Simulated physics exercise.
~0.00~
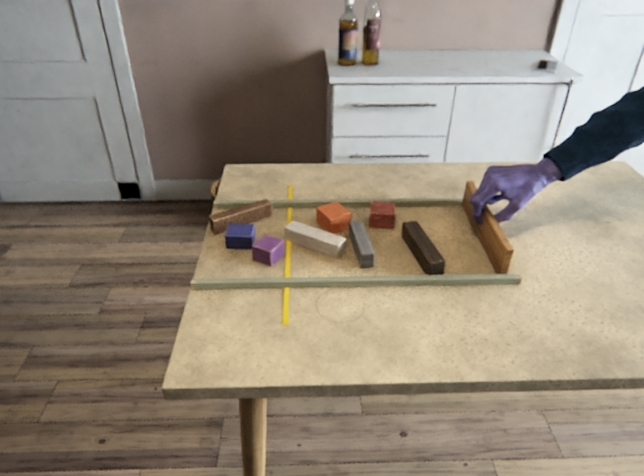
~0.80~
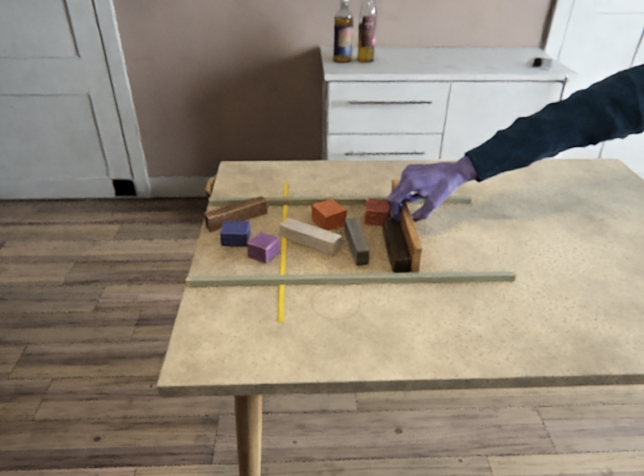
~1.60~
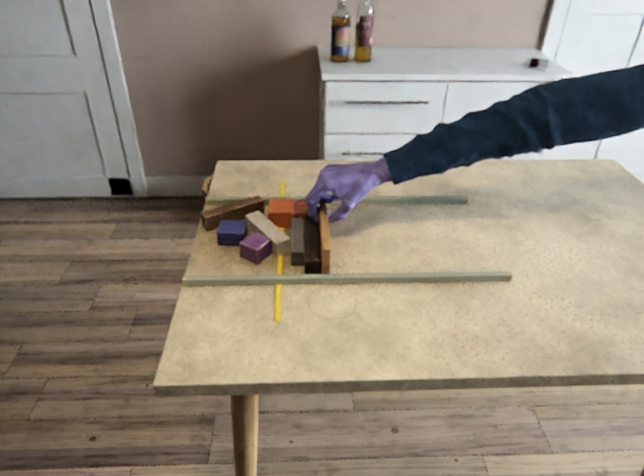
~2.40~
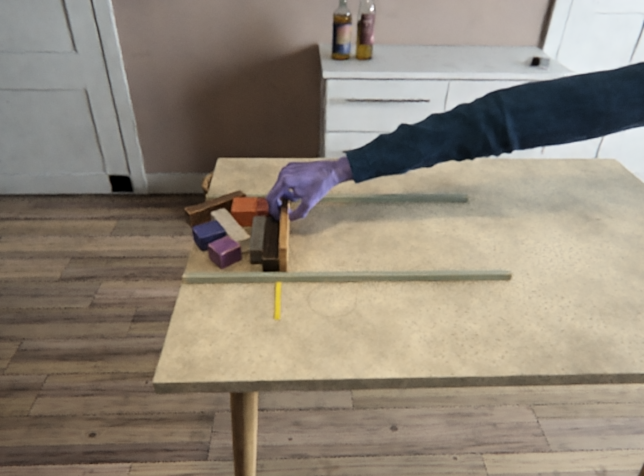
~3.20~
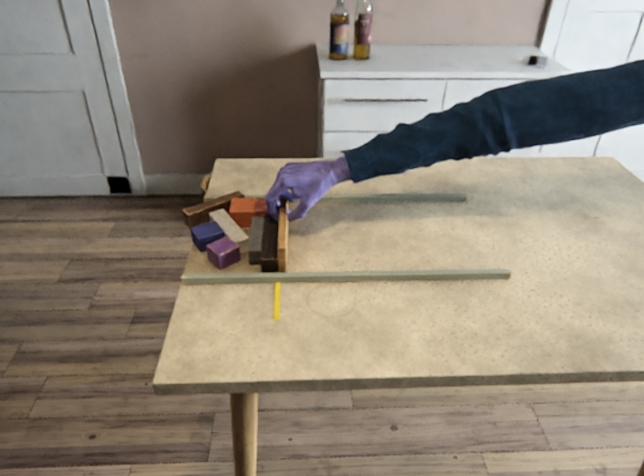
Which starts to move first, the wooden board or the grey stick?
The wooden board starts to move first. The grey stick stays where it is while the board closes in on the black bar, and only shifts left later in the push.
At the start, a purple-gloved hand holds an upright wooden board at the right end of two rails on a table, with coloured blocks and bars lying at various angles to its left. The hand pushes the board left until it meets the black bar. It keeps sweeping left, gathering the black bar, the grey stick and the red and orange blocks into a tight cluster with the others. The board slows near the yellow strip and stops there. At the end, the hand still holds the board, and the pieces sit bunched at the left, all still on the table.
